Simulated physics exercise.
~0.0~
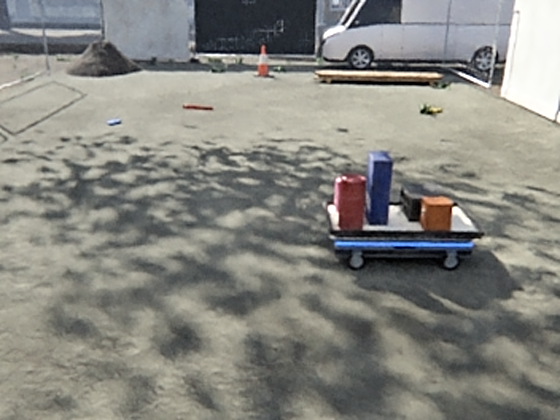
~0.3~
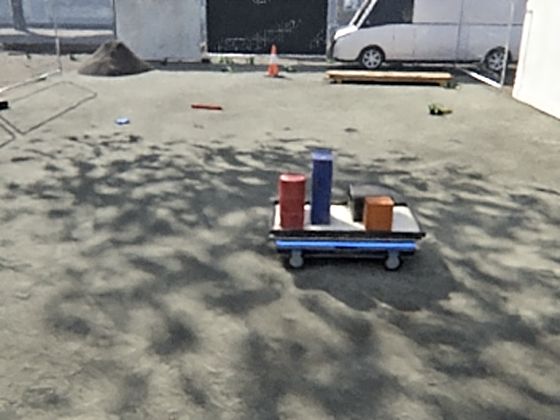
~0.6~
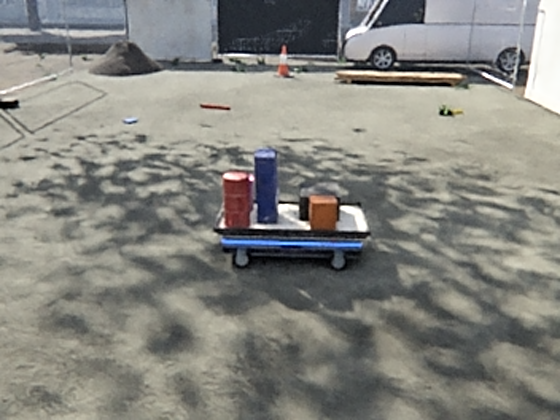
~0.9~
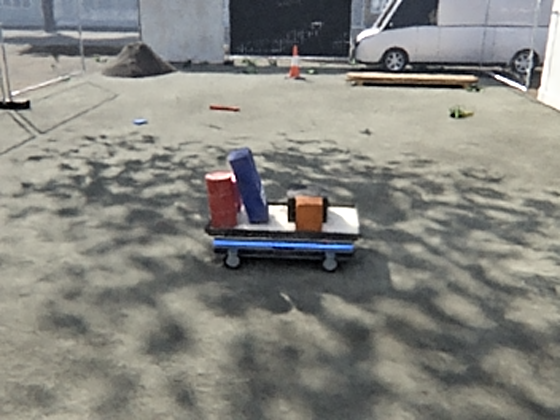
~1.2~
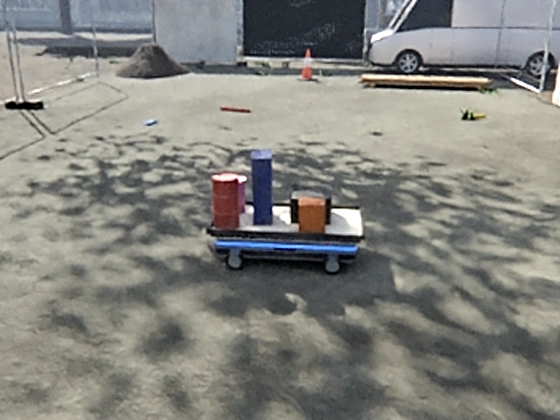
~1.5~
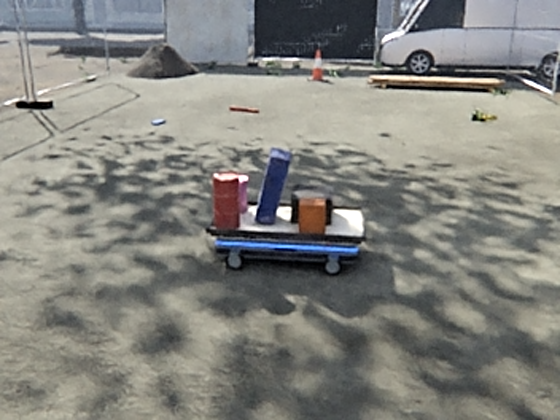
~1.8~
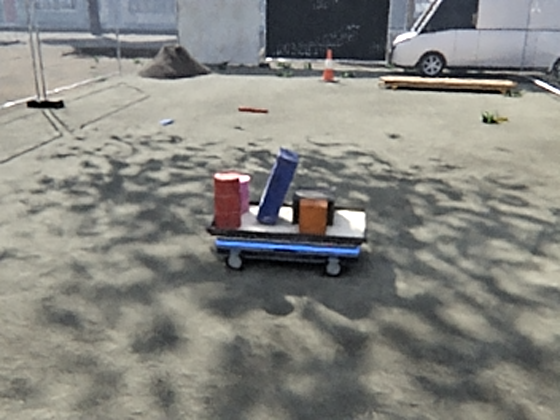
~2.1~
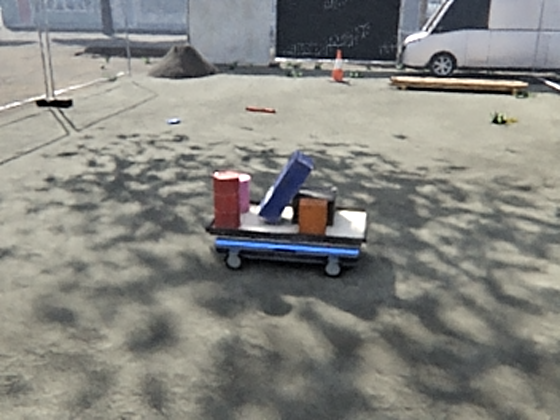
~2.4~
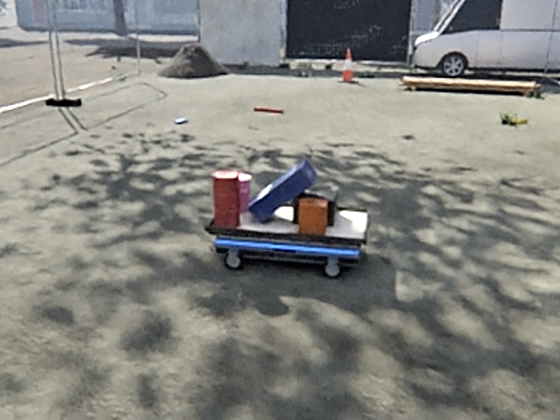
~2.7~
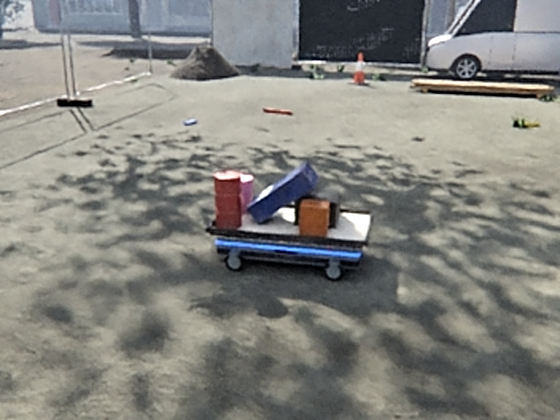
The video shows a flat cart carrying red, pink, blue, black and orange objects moving left across a shadowed yard and stopping. The tall blue box tips left, rocks back upright, then topples right, ending slanted against the black crate and orange parcel while the others stay standing.
